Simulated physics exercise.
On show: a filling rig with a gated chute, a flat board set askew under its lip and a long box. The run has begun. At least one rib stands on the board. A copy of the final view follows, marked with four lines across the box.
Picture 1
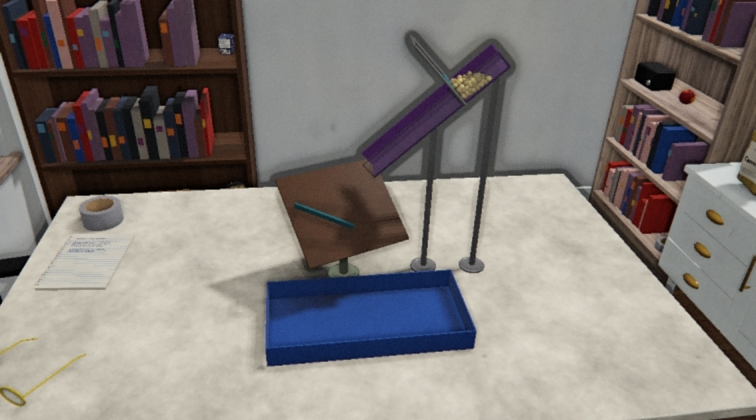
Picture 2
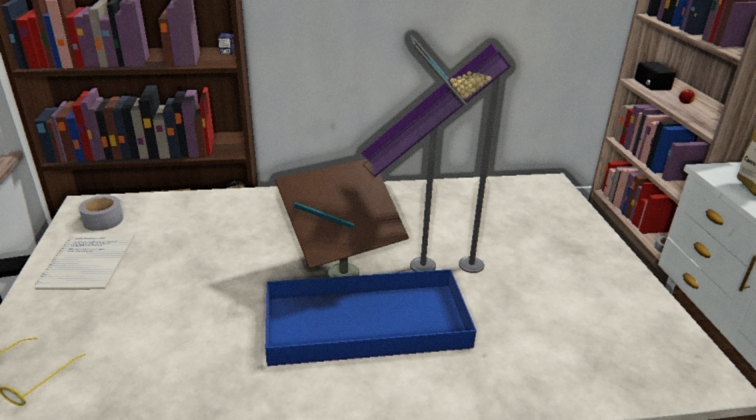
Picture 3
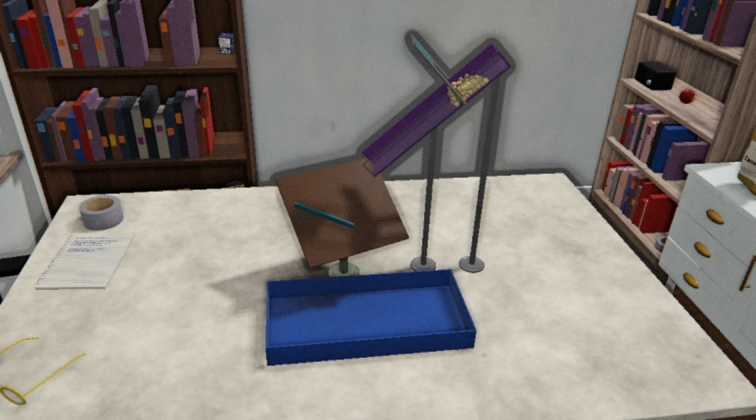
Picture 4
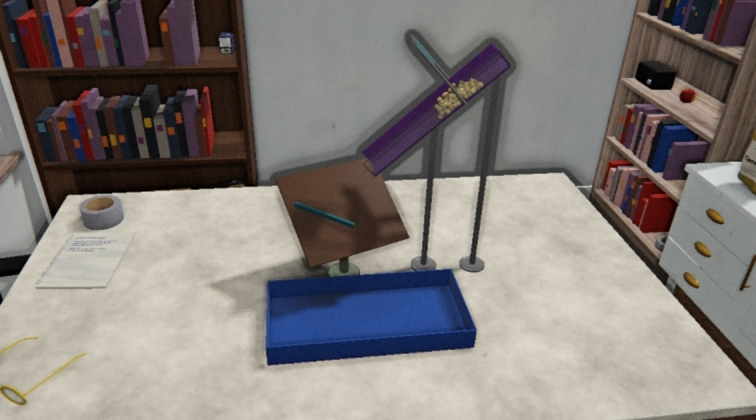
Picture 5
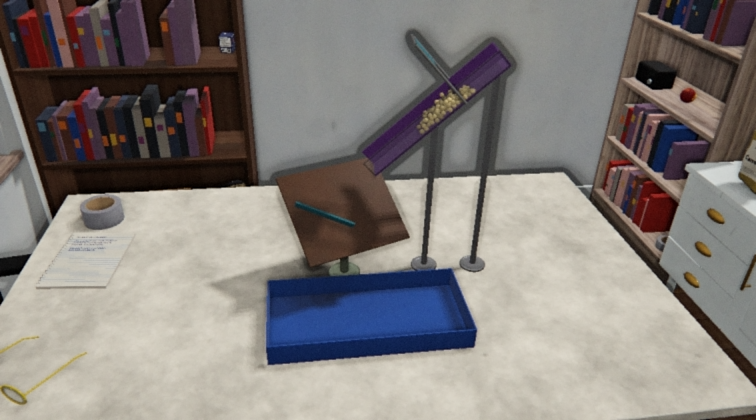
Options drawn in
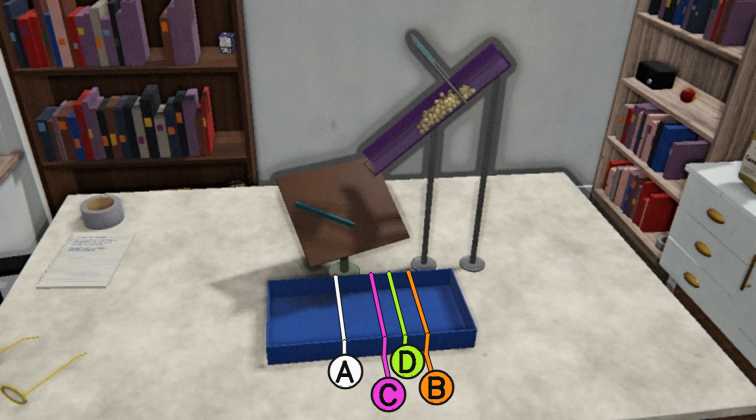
In a study with bookshelves on both sides, a fixed camera looks slightly down on a pale table. A purple chute on dark stands holds small cream-coloured beans near its upper right end, above a tilted brown board with a teal rib and a long, empty blue box in front, with tape and paper at left. The beans begin to slide down the chute leftward, spreading out, while everything else stays still.
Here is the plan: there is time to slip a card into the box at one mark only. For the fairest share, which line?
D beats the others.
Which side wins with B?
The left side.
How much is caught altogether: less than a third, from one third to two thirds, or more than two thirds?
More than two thirds.
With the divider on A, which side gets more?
More lands on the right.
On the marked copy, line A crosses the front rim at (344, 340); line B crosses the front rim at (427, 334); line C crosses the front rim at (384, 337); line D crosses the front rim at (405, 335).
With A, of what is caught, a small part on the left of the divider, nearly all on the right.
With B, of what is caught, nearly all on the left of the divider, a stray few on the right.
With C, of what is caught, about a quarter on the left of the divider, most on the right.
With D, of what is caught, about two thirds on the left of the divider, about a third on the right.
